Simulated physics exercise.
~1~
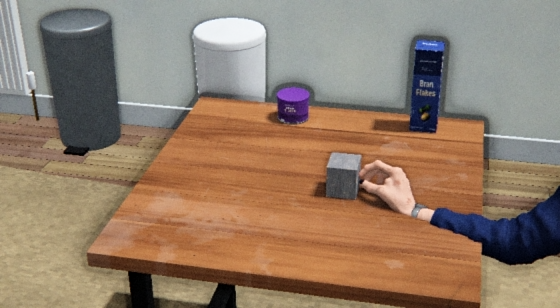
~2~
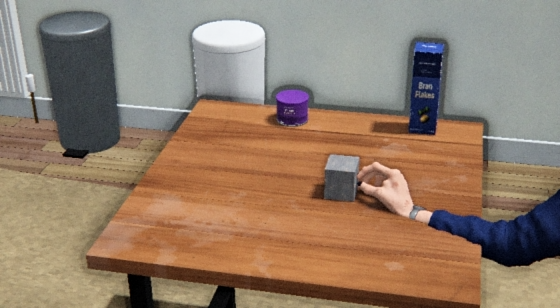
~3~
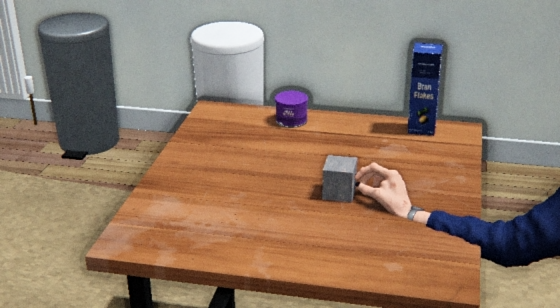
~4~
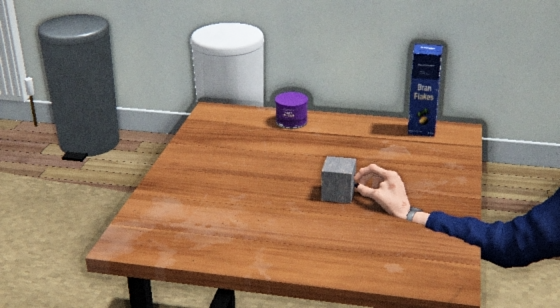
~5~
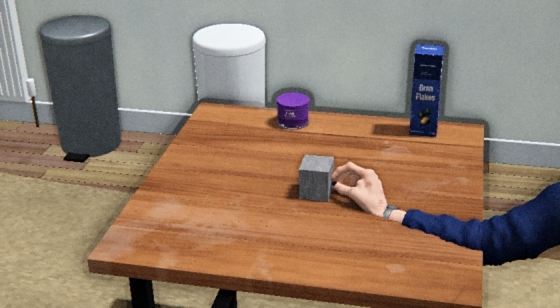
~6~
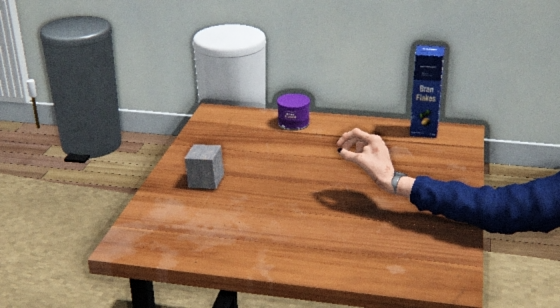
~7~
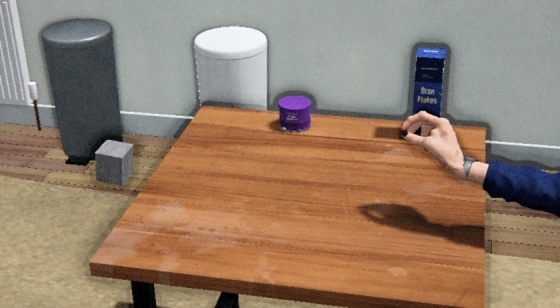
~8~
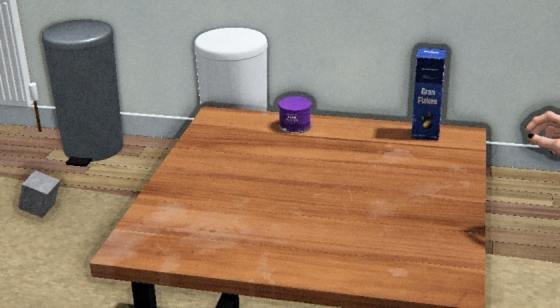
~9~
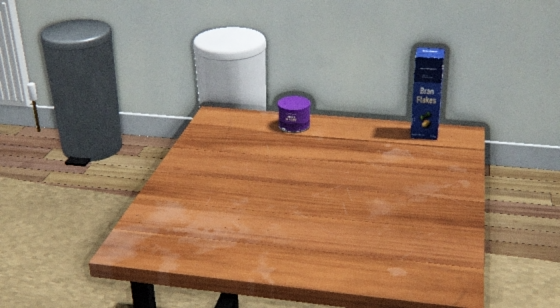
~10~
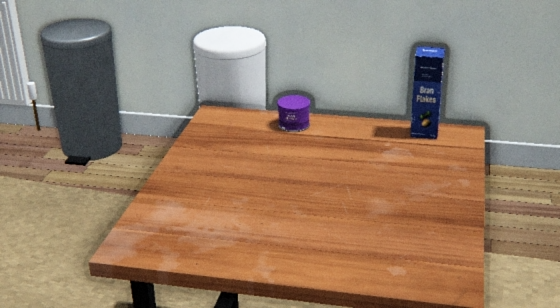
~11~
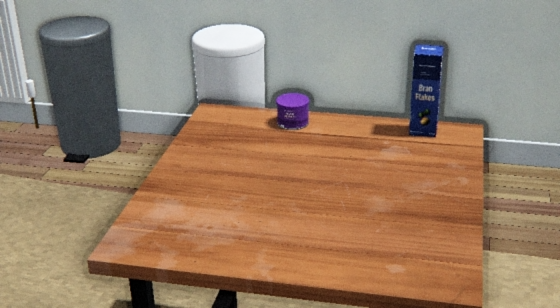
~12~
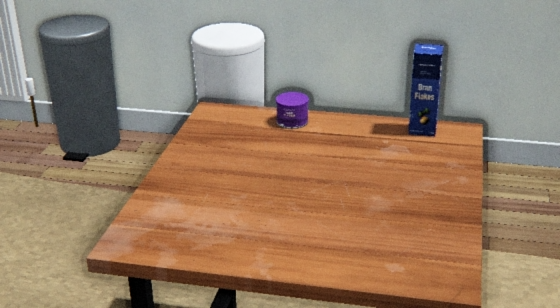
On a wooden table with a purple tub and a blue carton near the back, a hand shoved a grey block to the left and let go, and the block slid off the edge and out of view, leaving the tub and carton in place.
